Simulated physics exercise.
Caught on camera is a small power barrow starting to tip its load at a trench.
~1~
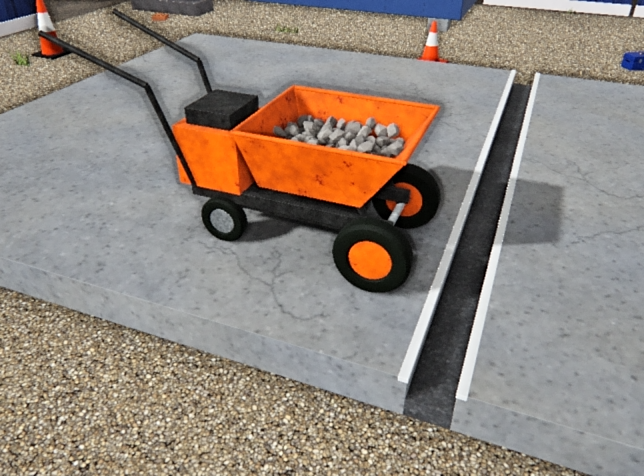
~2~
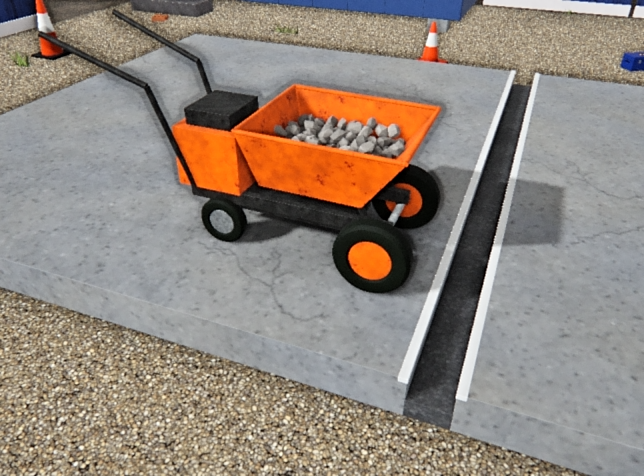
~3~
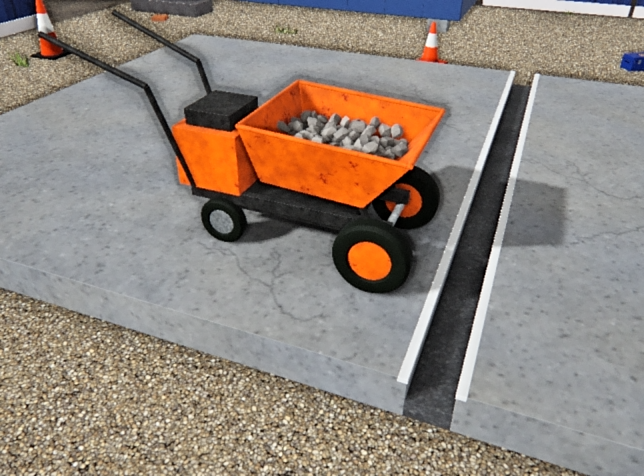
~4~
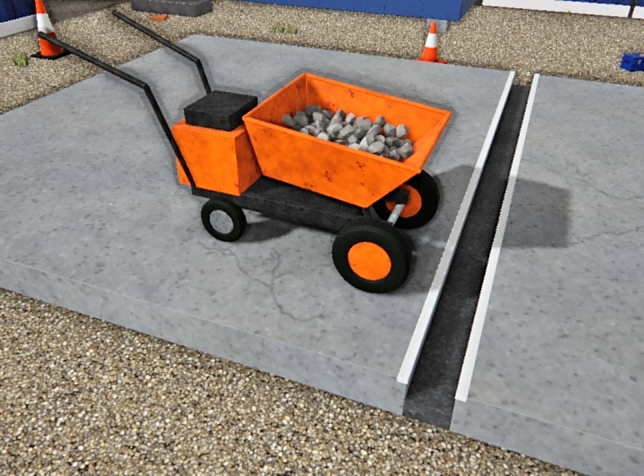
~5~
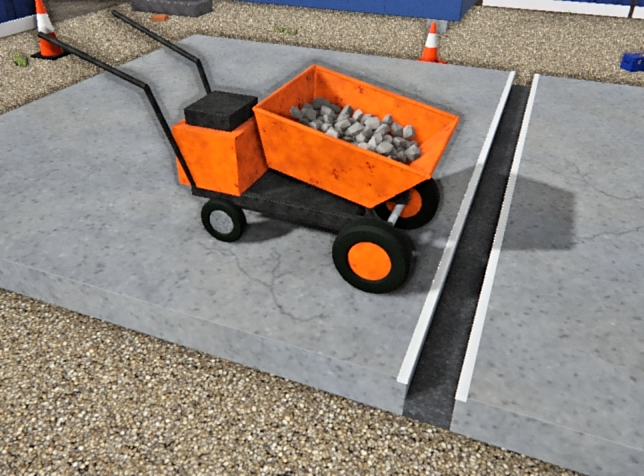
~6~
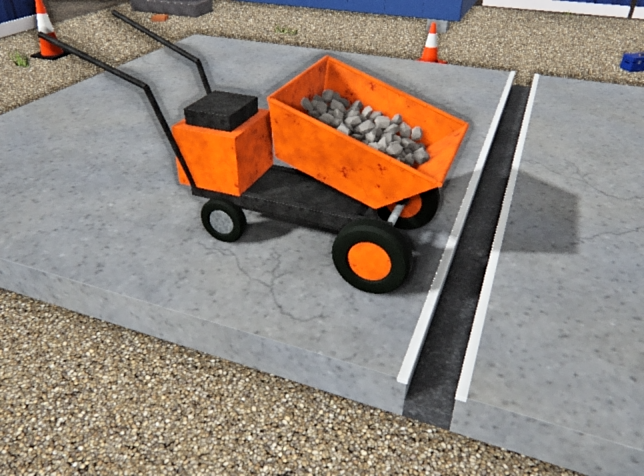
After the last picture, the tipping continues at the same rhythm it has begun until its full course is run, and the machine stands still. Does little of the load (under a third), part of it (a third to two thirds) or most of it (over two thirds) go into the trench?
Little of it goes into the trench.
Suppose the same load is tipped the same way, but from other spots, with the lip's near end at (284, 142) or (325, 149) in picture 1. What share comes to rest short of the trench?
Roughly 60 per cent, then roughly 20 per cent.
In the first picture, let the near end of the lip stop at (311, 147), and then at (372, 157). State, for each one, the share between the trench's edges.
60 % and 40 %.
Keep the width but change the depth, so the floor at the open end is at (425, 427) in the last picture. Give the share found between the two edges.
10 %.
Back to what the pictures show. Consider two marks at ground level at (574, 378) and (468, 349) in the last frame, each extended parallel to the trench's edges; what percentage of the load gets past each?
Around 20 percent for the first and 90 percent for the second.
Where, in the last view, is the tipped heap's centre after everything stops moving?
(536, 286).
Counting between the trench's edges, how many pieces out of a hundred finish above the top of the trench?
It works out at about 5 percent.
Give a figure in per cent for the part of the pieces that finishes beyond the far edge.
Roughly 85 in a hundred.
Just after the last frame, skip tipped steeply; every one in the skip.
A moment on, skip tipped right over; almost all in the skip; about a tenth beyond it; just a few falling.
Further on, skip tipped right over; roughly a quarter in the skip; just a few in or heaped over the trench; the larger part beyond it.
When it is over, skip tipped right over; about a tenth in or heaped over the trench; the larger part beyond it.
